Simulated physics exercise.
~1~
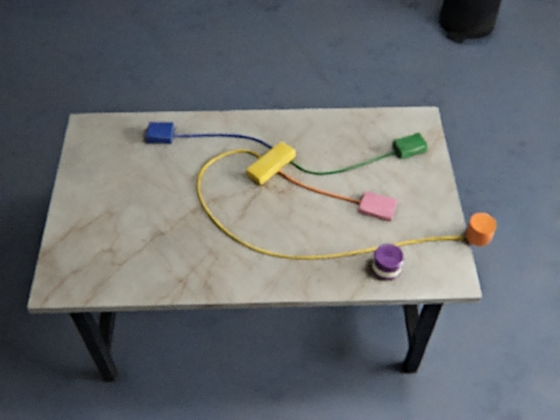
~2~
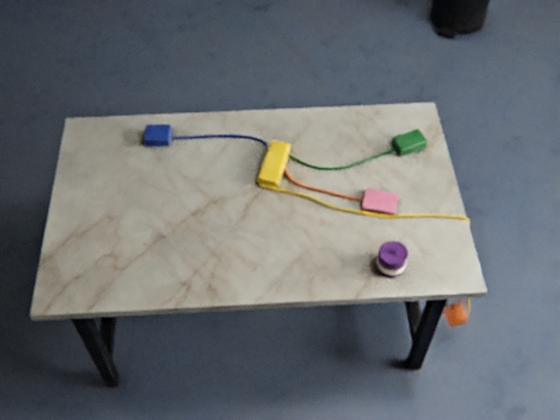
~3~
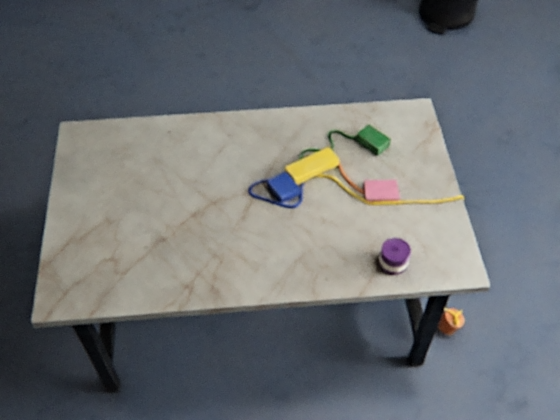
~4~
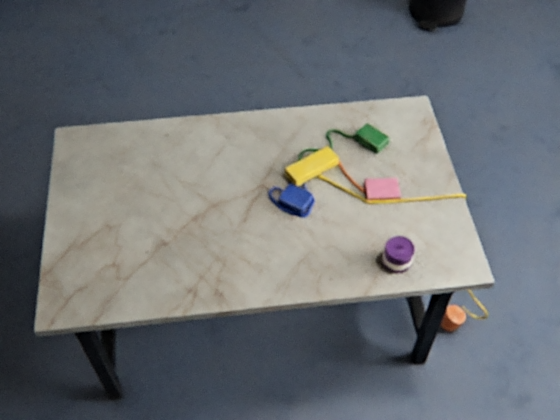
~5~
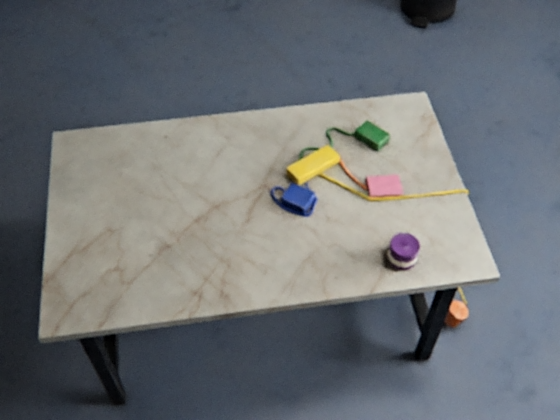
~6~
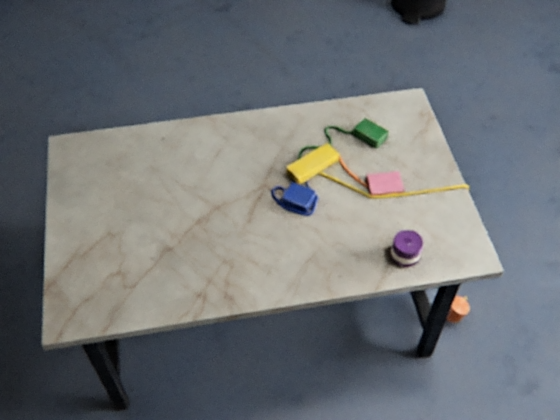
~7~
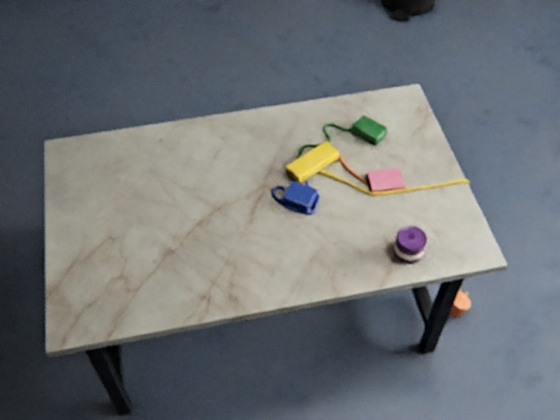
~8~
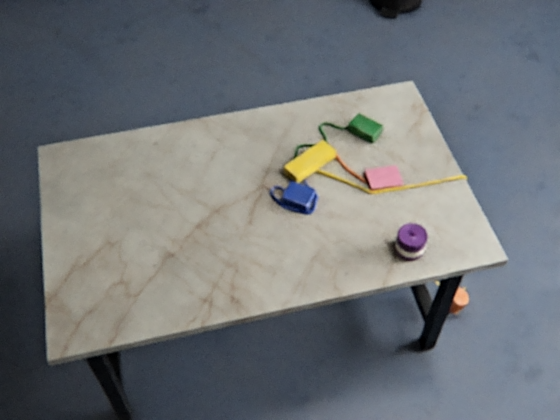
An orange cylinder dropped off the right edge of a marble-topped table, and its yellow cable pulled the yellow block right, dragging the blue and green blocks closer; the cylinder ended on the floor, while the purple tin stayed put.
